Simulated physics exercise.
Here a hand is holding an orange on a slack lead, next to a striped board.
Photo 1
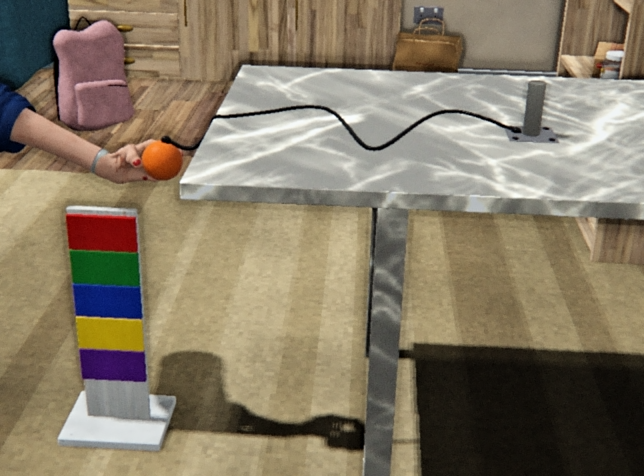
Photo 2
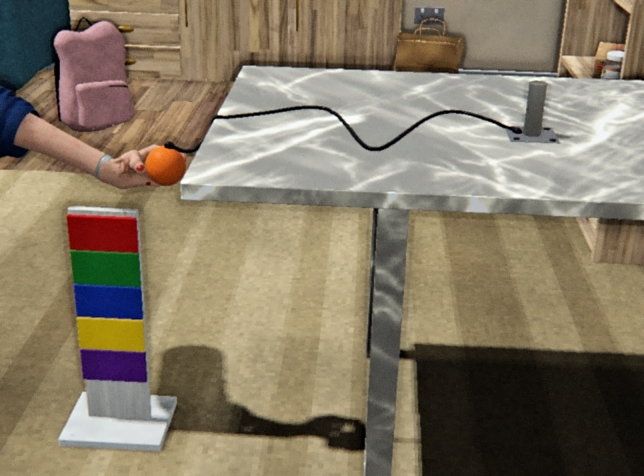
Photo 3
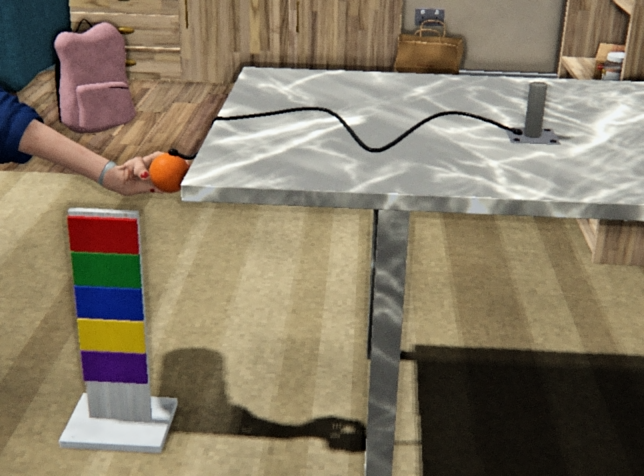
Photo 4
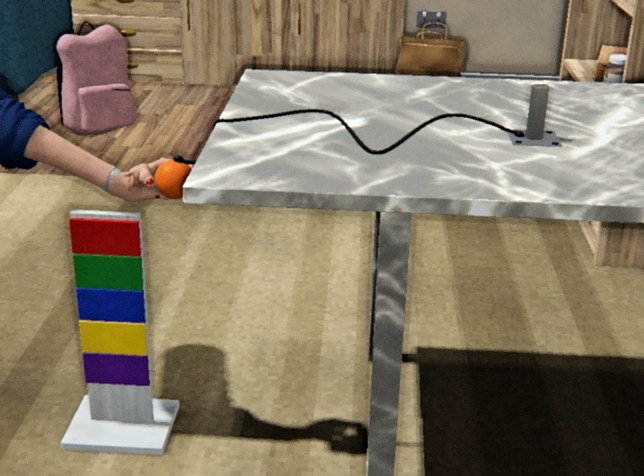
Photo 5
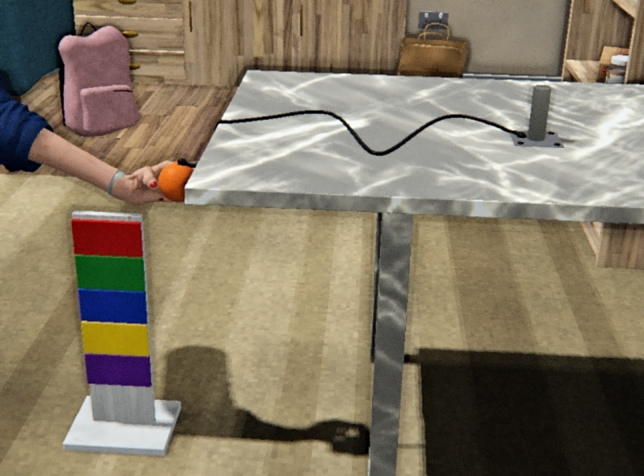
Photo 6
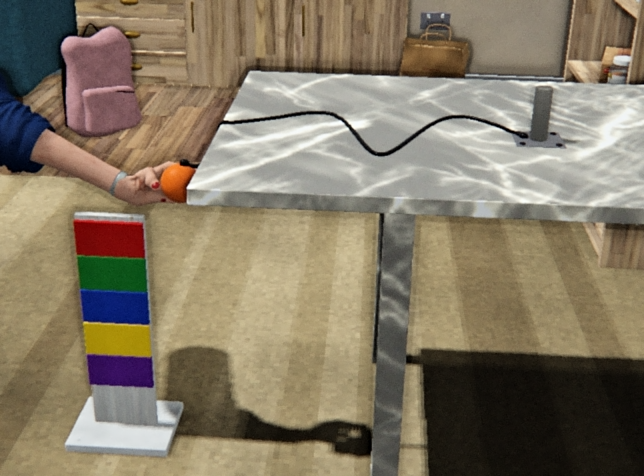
A hand holding an orange ball attached to a slack black cord moves it slightly right and down beside the left edge of a marble-patterned table, above and to the right of a stand with colored bands.
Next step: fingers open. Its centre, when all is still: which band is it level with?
It is level with the purple band.
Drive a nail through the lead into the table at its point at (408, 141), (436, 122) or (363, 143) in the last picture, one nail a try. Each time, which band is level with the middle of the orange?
Lab note: Try 1 blue; try 2 yellow; try 3 green.
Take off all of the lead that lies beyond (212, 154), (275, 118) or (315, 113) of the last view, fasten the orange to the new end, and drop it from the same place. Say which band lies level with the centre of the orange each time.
Here's the sequence: Yellow; next: Green; last: Red.
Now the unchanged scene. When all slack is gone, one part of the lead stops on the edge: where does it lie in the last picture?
You'll find it close to (358, 137).
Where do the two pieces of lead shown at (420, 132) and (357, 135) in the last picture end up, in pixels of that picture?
First: (359, 131). Second: (219, 134).
Soon after, orange near (234, 364); level with purple.
Then, orange near (220, 374); level with purple.
At rest, orange near (229, 376); level with purple. The lead holds its middle at purple.
